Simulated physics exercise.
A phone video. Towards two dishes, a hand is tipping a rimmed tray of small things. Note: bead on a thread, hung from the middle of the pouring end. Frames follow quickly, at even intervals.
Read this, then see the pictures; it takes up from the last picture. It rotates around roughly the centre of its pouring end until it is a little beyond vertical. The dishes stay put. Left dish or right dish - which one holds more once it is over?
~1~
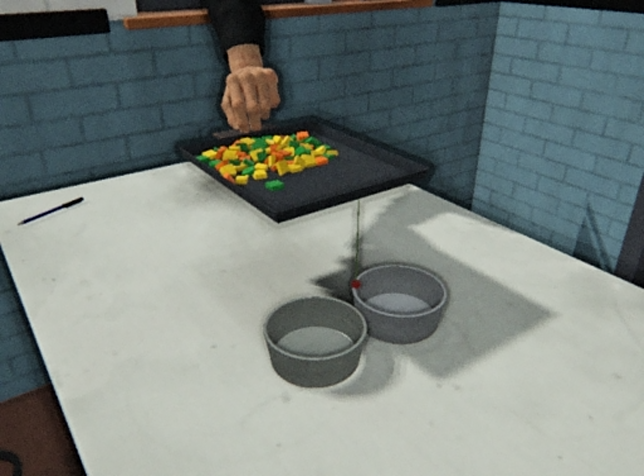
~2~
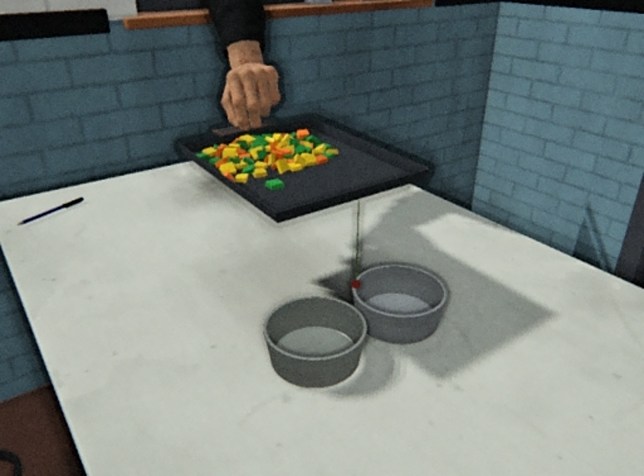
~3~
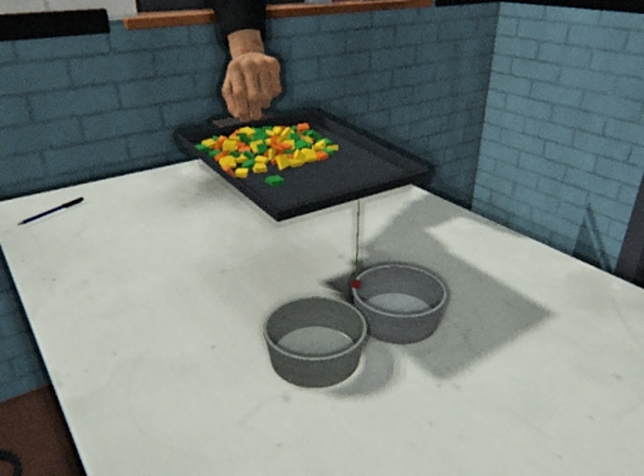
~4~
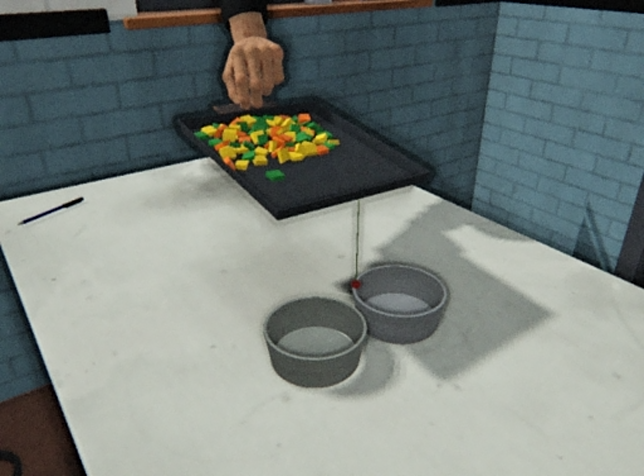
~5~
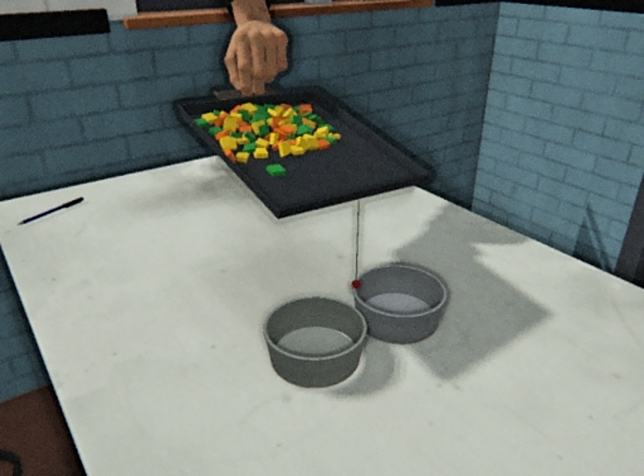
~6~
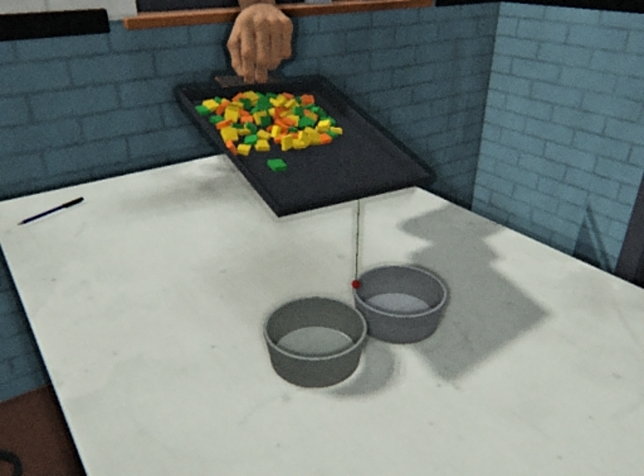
The right one holds more.
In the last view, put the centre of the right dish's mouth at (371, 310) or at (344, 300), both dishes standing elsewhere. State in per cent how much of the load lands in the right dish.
40 % and 10 %.
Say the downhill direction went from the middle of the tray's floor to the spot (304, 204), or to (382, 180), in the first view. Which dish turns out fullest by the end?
For the first heading it's the dish at left, and for the second it's the dish at right.
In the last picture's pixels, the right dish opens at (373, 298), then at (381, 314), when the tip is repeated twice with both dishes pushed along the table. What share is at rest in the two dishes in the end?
First case 40 in a hundred, second case 40 in a hundred.
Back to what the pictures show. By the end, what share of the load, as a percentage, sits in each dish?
Out of every hundred, close to 0 go left and close to 60 go right.
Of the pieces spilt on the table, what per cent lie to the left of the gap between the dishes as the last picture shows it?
Around 10 per cent, give or take.
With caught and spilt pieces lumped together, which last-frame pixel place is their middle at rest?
About (412, 322).
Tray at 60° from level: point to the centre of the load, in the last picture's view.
Look close to (385, 181) in the last picture.
Just after the last frame, tray tipped steeply; the larger part on the tray; about a tenth in the air.
A moment on, tray tipped right over; roughly a quarter on the tray; just a few in the left dish; roughly a third in the right dish; roughly a third outside both; just a few in the air.
Further on, tray tipped past a quarter turn; just a few in the left dish; roughly half in the right dish; roughly a third outside both.
When it is over, tray tipped past a quarter turn; just a few in the left dish; roughly half in the right dish; roughly a third outside both.
